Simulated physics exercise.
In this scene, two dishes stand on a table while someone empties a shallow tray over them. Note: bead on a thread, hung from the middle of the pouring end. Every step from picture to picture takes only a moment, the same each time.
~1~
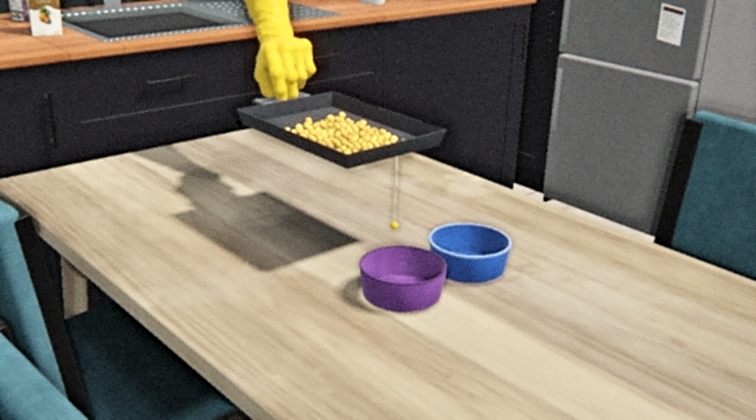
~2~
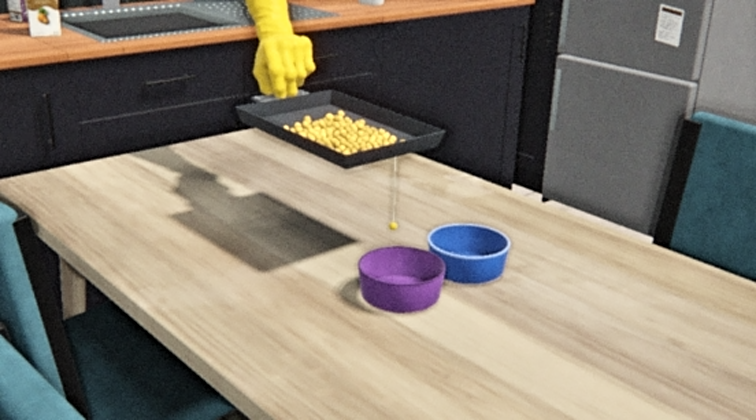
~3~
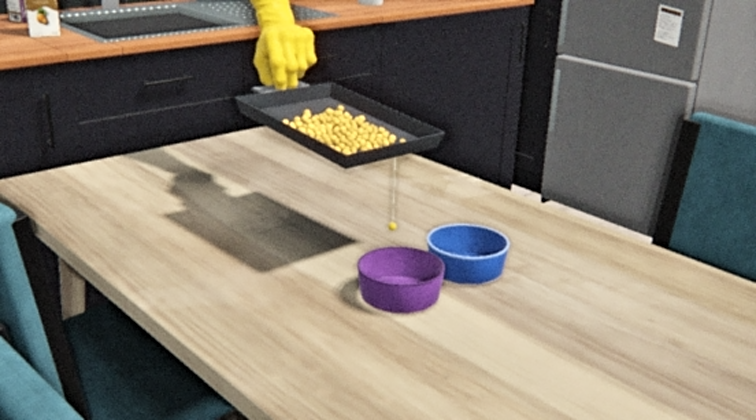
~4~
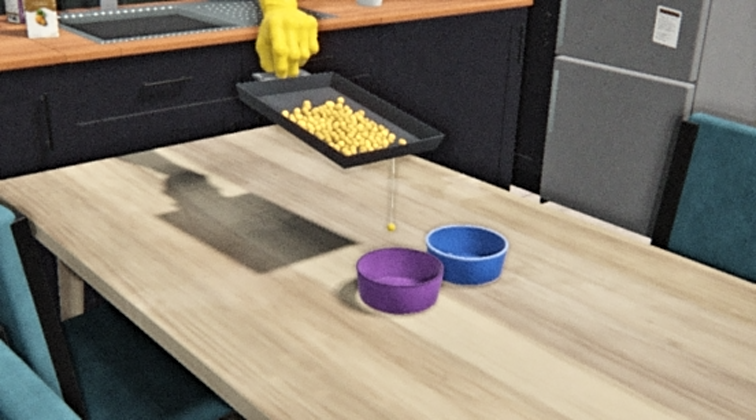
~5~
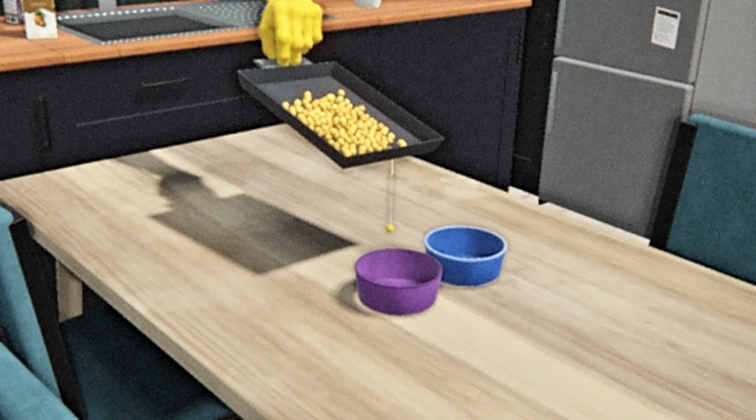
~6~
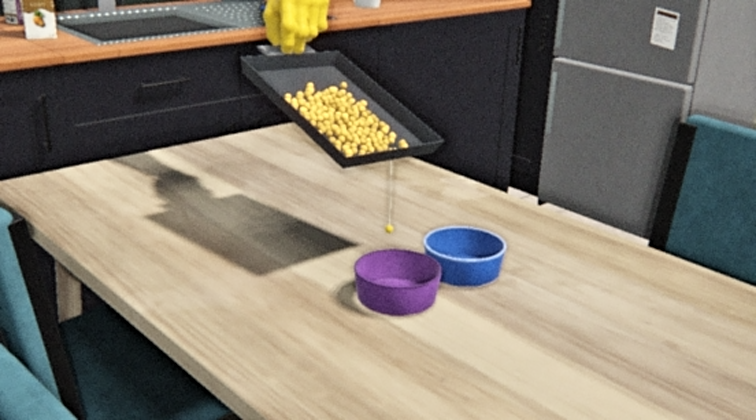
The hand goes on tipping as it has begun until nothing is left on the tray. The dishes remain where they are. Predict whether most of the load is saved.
Most of it is saved.
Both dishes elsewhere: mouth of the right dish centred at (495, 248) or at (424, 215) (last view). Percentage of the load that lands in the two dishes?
Around 40 and then 0 per cent.
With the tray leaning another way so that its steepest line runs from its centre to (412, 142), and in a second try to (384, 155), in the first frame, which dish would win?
In the first case it's the one on the right, in the second the one on the left.
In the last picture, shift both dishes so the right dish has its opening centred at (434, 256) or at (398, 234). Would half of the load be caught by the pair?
The first place gets the greater share, the second a lesser share.
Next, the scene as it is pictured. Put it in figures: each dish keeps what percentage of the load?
Left about 30, right about 50 in a hundred.
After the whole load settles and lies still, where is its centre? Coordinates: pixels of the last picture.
Around (448, 275).
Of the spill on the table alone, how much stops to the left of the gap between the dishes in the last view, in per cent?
I make it about 50 percent or so.
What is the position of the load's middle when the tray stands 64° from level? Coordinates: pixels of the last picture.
Near the pixel (387, 130).
Just after the last frame, tray tipped steeply; almost all on the tray; just a few in the right dish; just a few in the air.
A moment on, tray tipped past a quarter turn; the larger part on the tray; about a tenth in the right dish; just a few outside both; roughly a quarter in the air.
Further on, tray tipped past a quarter turn; roughly a third in the left dish; roughly half in the right dish; roughly a quarter outside both.
When it is over, tray tipped past a quarter turn; roughly a third in the left dish; roughly half in the right dish; roughly a quarter outside both.
